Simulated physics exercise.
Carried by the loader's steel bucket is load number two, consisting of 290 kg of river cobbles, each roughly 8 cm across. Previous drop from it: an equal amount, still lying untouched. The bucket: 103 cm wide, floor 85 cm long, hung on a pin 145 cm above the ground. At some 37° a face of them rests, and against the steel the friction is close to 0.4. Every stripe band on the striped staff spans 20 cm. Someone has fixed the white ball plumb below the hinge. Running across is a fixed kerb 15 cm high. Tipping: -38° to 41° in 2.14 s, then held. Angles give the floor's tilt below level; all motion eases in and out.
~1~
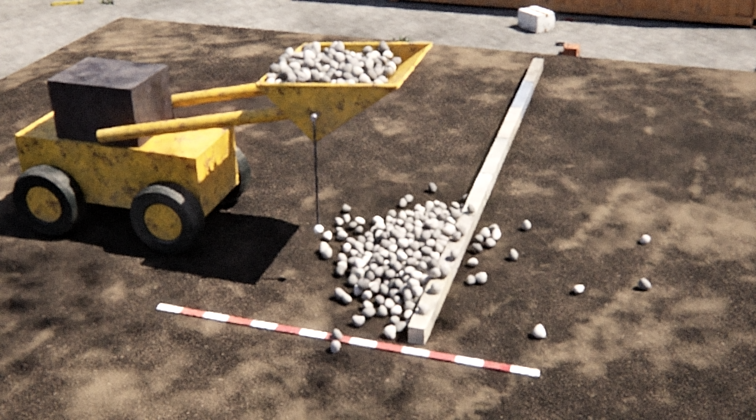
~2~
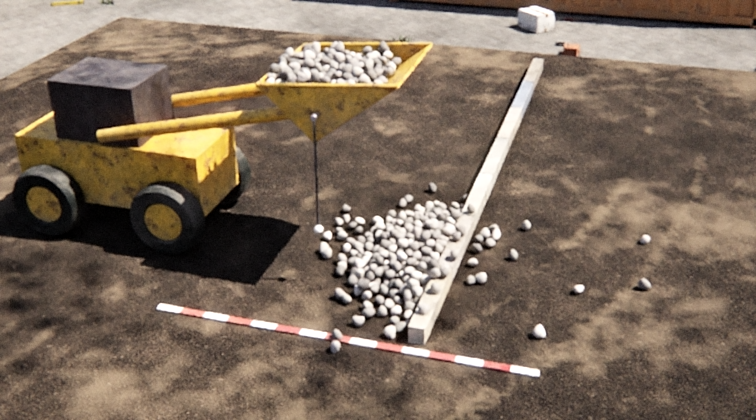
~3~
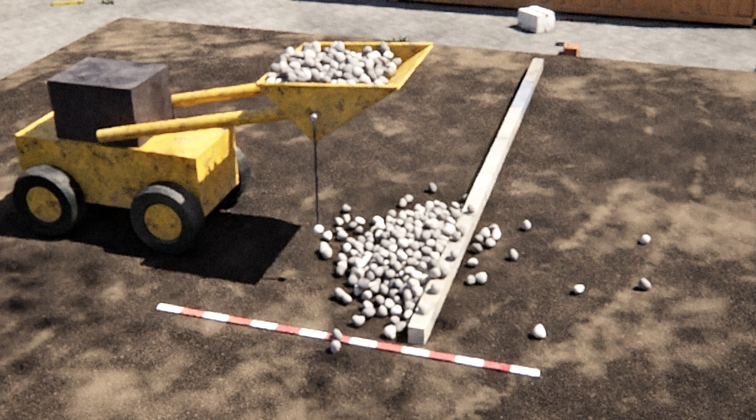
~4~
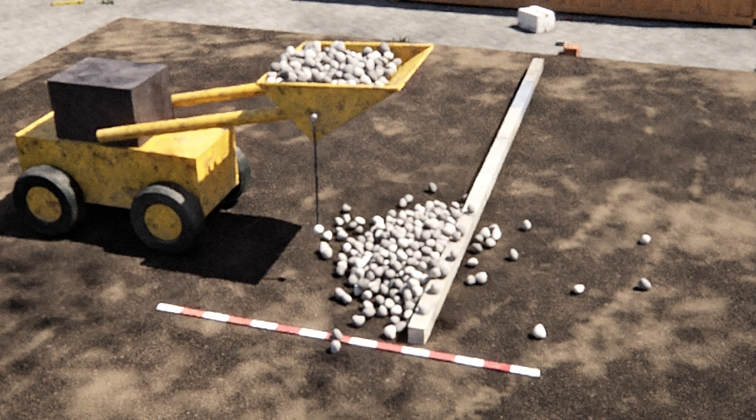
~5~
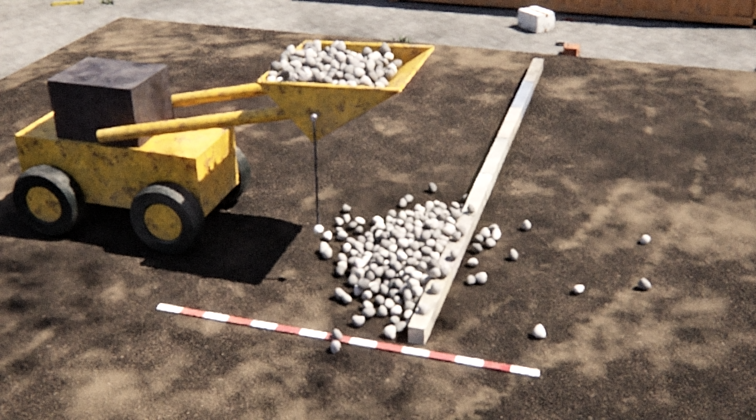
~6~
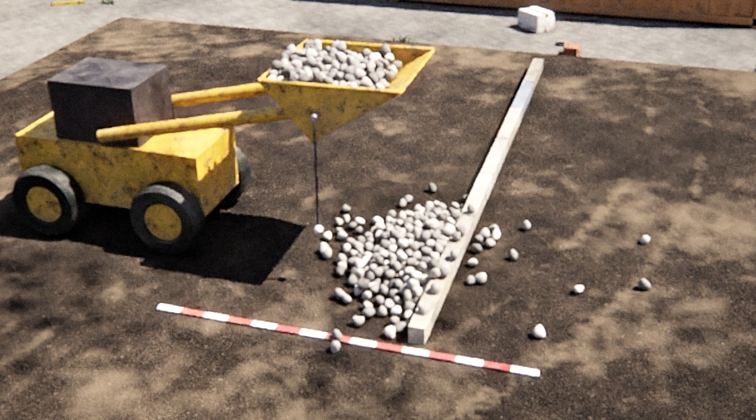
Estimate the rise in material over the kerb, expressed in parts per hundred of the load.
Close to 47 parts in a hundred.
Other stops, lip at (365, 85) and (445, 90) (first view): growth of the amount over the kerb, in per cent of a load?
15 %, then 95 %.
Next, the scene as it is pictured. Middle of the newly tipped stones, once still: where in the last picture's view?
Their middle is at about (451, 251).
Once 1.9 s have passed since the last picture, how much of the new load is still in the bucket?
Close to 10 in a hundred.
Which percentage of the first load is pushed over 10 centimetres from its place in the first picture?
Roughly 10 percent.
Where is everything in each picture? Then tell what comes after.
The first frame shows lip at (398, 86), floor tilted -38°, highest stones at (325, 54). The earlier load is highest near (429, 234), 23 cm above ground level, 96 % on this side of the kerb, 4 % over the kerb.
The second frame shows lip at (398, 87), floor tilted -38°, highest stones at (325, 54).
In the third frame, the bucket is at -37°, its lip at (398, 87); the top of the load is at (325, 54).
In the fourth frame, the bucket is at -36°, its lip at (399, 89); the top of the load is at (319, 55).
In the fifth frame, the bucket is at -35°, its lip at (400, 90); the top of the load is at (319, 54).
In the sixth frame, the bucket is at -34°, its lip at (400, 93); the top of the load is at (309, 52).
Then, 1.3 s after the last picture the floor is at 28°; in per cent of one load, 93 in the bucket, 103 on this side of the kerb, 4 over the kerb; the foremost stones are at (552, 266).
Then, 1.9 s after the last picture the floor is at 41°; in per cent of one load, 9 in the bucket, 169 on this side of the kerb, 22 over the kerb; the foremost stones are at (564, 274).
Then, 2.3 s after the last picture the floor is at 41°; in per cent of one load, 0 in the bucket, 157 on this side of the kerb, 43 over the kerb; the foremost stones are at (597, 281).
Then, 4.9 s after the last picture the floor is at 41°; in per cent of one load, 0 in the bucket, 149 on this side of the kerb, 51 over the kerb; the foremost stones are at (633, 281). Net gain over the kerb, 47.
